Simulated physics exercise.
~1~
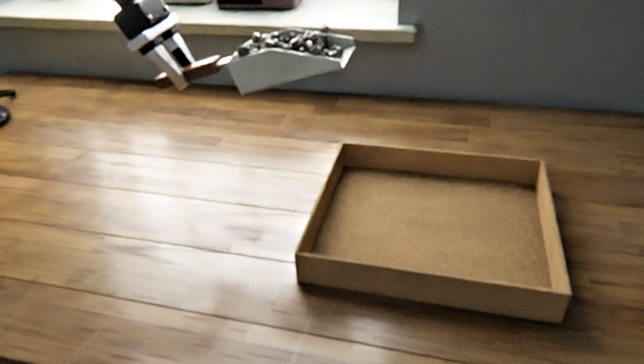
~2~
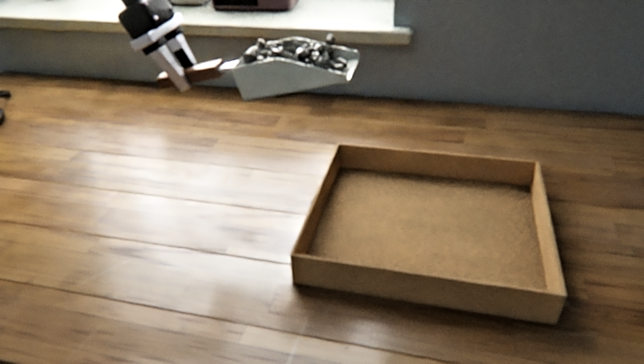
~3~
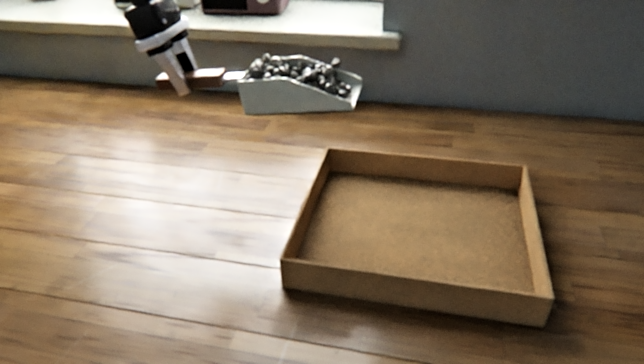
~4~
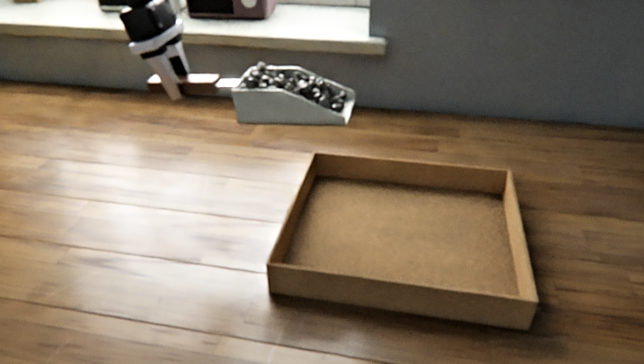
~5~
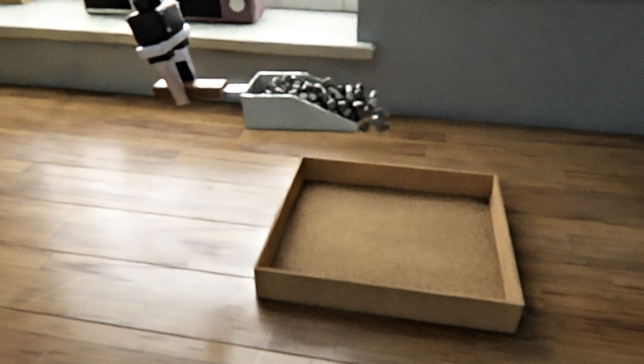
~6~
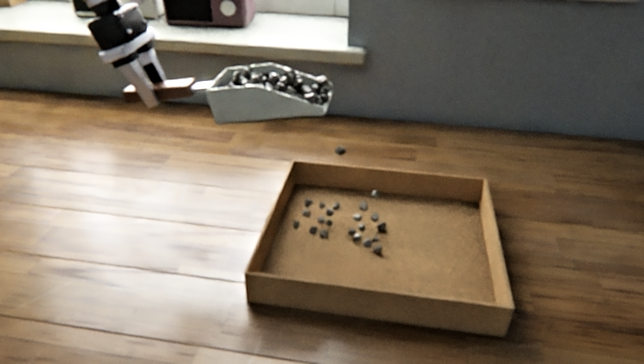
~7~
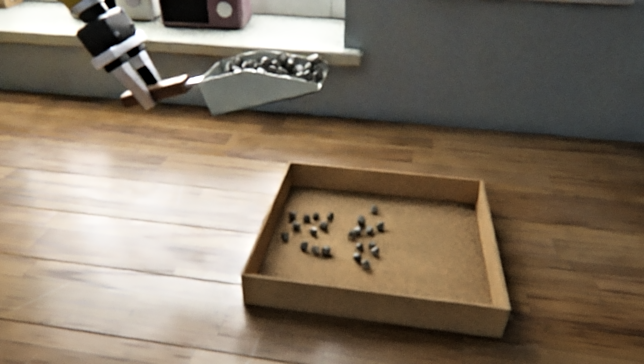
To begin with, a robotic arm holds a pale, open-fronted scoop heaped with small dark pebbles above a wooden table, with a shallow, empty brown tray resting nearby. The arm lowers the scoop and levels it while the view drifts slightly to the right. Pebbles then slide forward and begin spilling over the scoop's front edge. As the scoop tips backward and draws away to the left, a small batch lands scattered in the tray, with one stray pebble visible near its far rim. Finally, the scoop tilts back further, still holding most of its load, while the fallen pebbles lie in the tray.
